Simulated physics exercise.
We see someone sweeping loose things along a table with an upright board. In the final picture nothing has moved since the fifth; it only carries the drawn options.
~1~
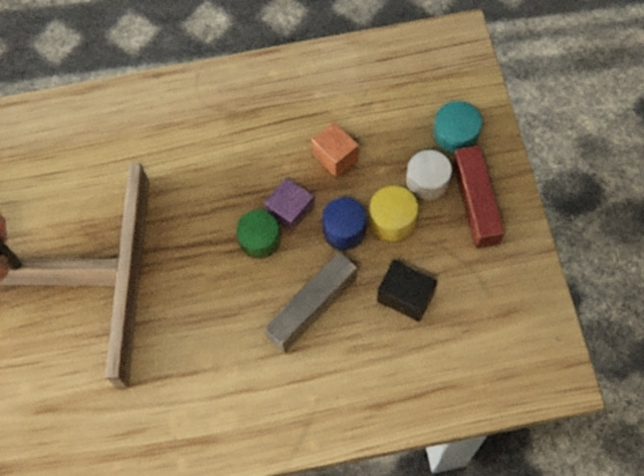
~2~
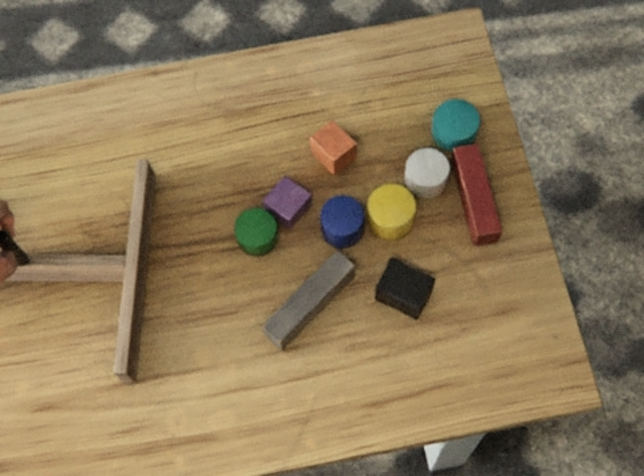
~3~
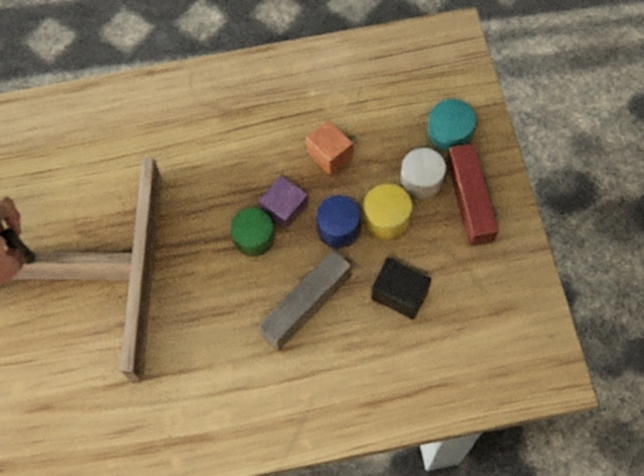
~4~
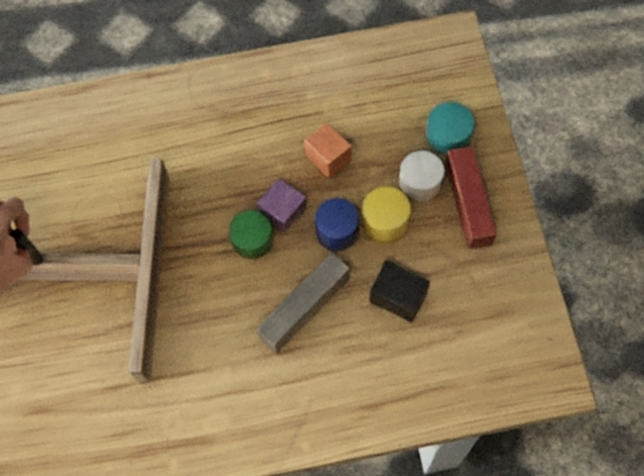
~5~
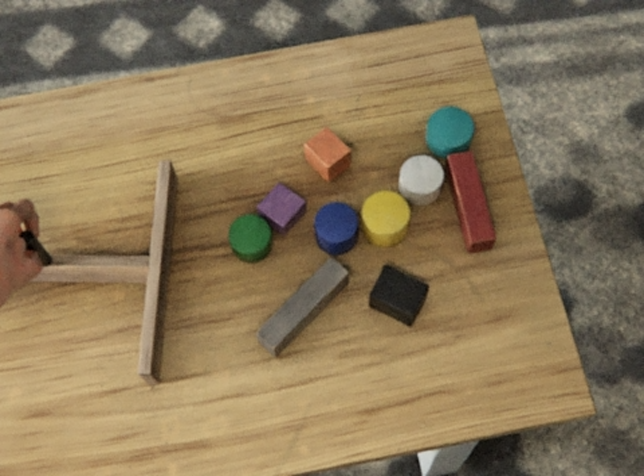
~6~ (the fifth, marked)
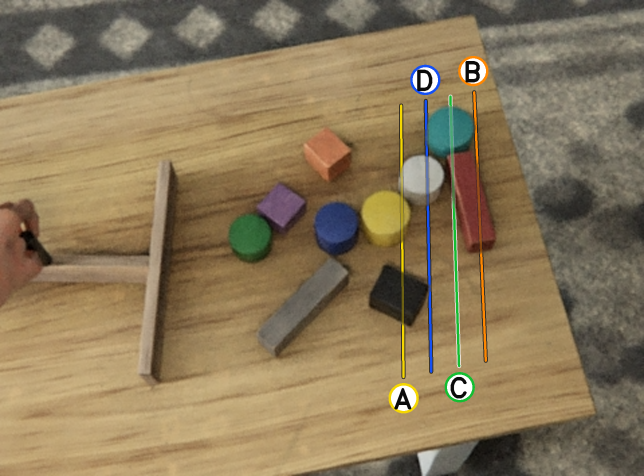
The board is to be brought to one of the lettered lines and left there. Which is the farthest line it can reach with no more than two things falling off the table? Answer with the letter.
Up to line C.
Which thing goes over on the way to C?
It is the red bar.
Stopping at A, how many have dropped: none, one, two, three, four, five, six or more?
By then, none.
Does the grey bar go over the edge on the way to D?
By then, no.
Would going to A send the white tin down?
No.
On the copy, A at (402, 234); B at (480, 219); C at (455, 224); D at (429, 229).
On C. First, board (264, 241); grey bar (311, 307); purple block (299, 206).
Then, board (371, 221); red bar (479, 200); white tin (434, 174).
Finally, board (453, 206); red bar over the edge; turquoise tin (507, 121); one fallen.
By contrast, A is within the limit but short; B drops three; D is within the limit but short.
